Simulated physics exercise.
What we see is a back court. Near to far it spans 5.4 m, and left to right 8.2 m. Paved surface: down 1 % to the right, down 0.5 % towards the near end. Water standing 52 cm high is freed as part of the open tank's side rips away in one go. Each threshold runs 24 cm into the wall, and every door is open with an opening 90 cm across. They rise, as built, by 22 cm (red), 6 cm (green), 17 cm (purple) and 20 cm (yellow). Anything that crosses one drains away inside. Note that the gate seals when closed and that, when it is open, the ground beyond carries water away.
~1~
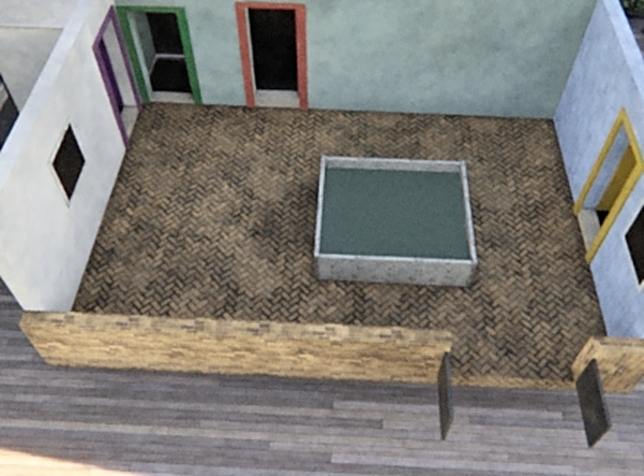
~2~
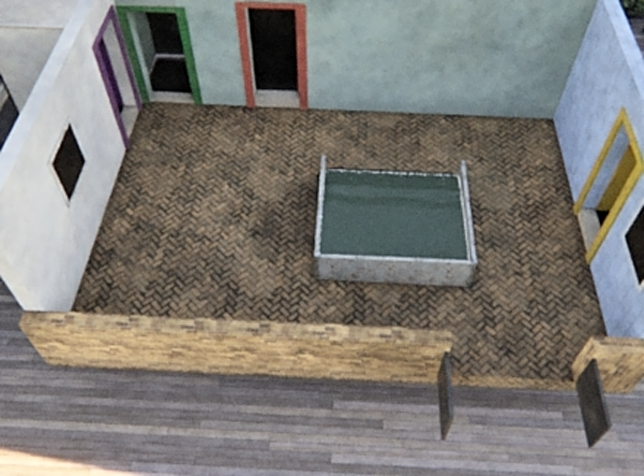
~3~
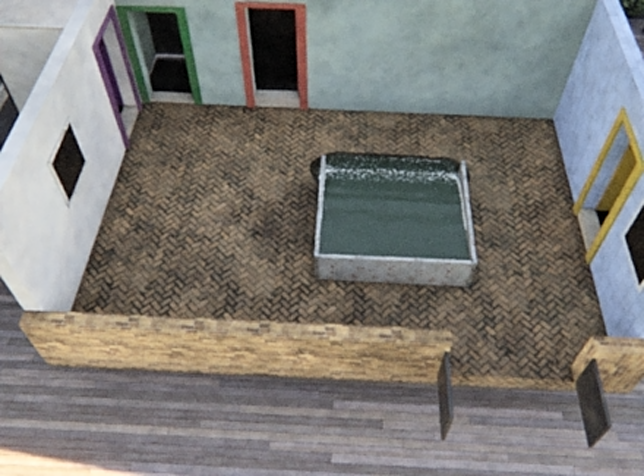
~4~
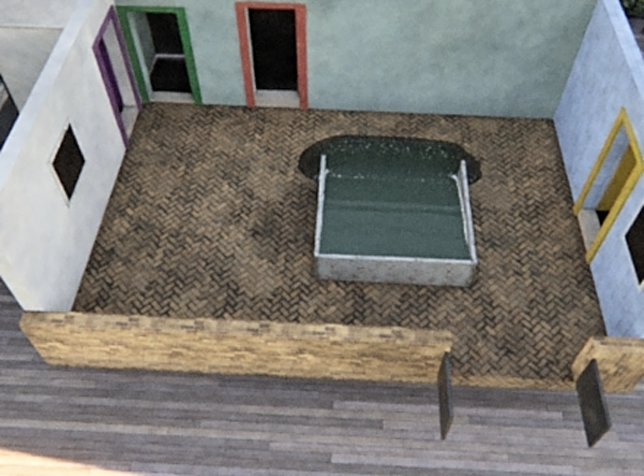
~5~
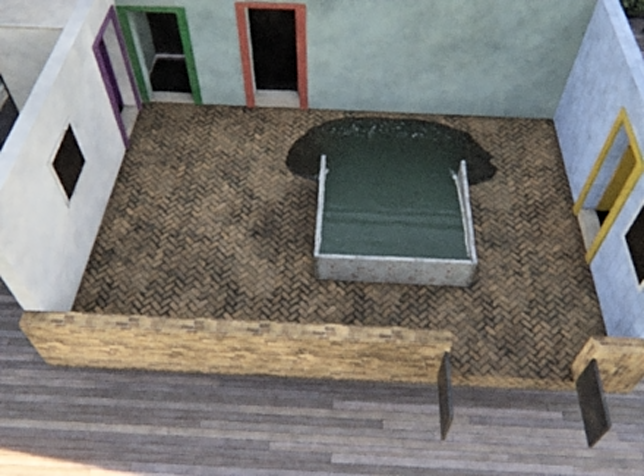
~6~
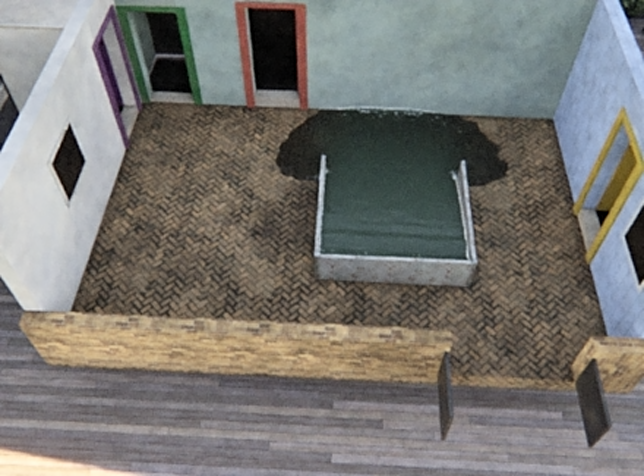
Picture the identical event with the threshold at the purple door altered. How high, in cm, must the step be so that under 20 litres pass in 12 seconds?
Roughly 12.5 cm.
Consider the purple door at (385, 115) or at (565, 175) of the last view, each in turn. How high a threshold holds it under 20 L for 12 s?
30 and 14.0 cm.
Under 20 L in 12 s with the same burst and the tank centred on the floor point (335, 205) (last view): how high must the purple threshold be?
With that change, some 16 centimetres.
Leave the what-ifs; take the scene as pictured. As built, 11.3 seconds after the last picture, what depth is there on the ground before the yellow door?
Lab note: Depth approx. 5.0 cm.
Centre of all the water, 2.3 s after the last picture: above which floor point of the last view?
Centre of the water: Approx. (391, 163) px.
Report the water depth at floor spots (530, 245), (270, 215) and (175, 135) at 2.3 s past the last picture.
In that order: 0, 0 and 5 cm.
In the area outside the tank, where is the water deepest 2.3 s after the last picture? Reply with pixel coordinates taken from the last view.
About (550, 124).
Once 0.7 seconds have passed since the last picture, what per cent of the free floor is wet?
Around 20 per cent of the free floor.
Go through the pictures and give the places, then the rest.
The first picture shows still water, 52 cm deep, in the open tank at (394, 210); the purple door at (120, 86) is dry.
In the second picture, the gap is on the far side, the front 0.3 m out at a hidden place; the back of the open tank holds 52 cm.
In the third picture, the gap is on the far side, the front 0.7 m out at (334, 156); the back of the open tank holds 52 cm.
In the fourth picture, the gap is on the far side, the front 1.2 m out at (342, 138); the back of the open tank holds 52 cm.
In the fifth picture, water pours out on the far side and has run 1.7 m, to (355, 120); about 6 cm deep outside, 52 cm at the back.
In the sixth picture, the gap is on the far side, the front 1.9 m out at (328, 111); the back of the open tank holds 48 cm; 3.1 m in a straight line remain to the purple door at (120, 86).
Then, 0.7 s after the last picture water covers 20 % of the floor, deepest (37 cm) near (394, 124); it has not reached the purple door.
Then, 2.3 s after the last picture water covers 35 % of the floor, deepest (35 cm) near (550, 124); 14 cm at the purple door, 0 litres in over its 17 cm threshold.
Then, 11.3 s after the last picture water covers 95 % of the floor, deepest (12 cm) near (598, 367); 1 cm at the purple door, 2 litres in over its 17 cm threshold.
At the purple door as built, the water peaked near 19 cm, 2.9 s after the last picture.
Run again over the same 12 s with other heights there, 35 litres in over 10.5 cm, 10 litres over 14 cm. The limit of 20 litres is kept from about 12.5 cm up.
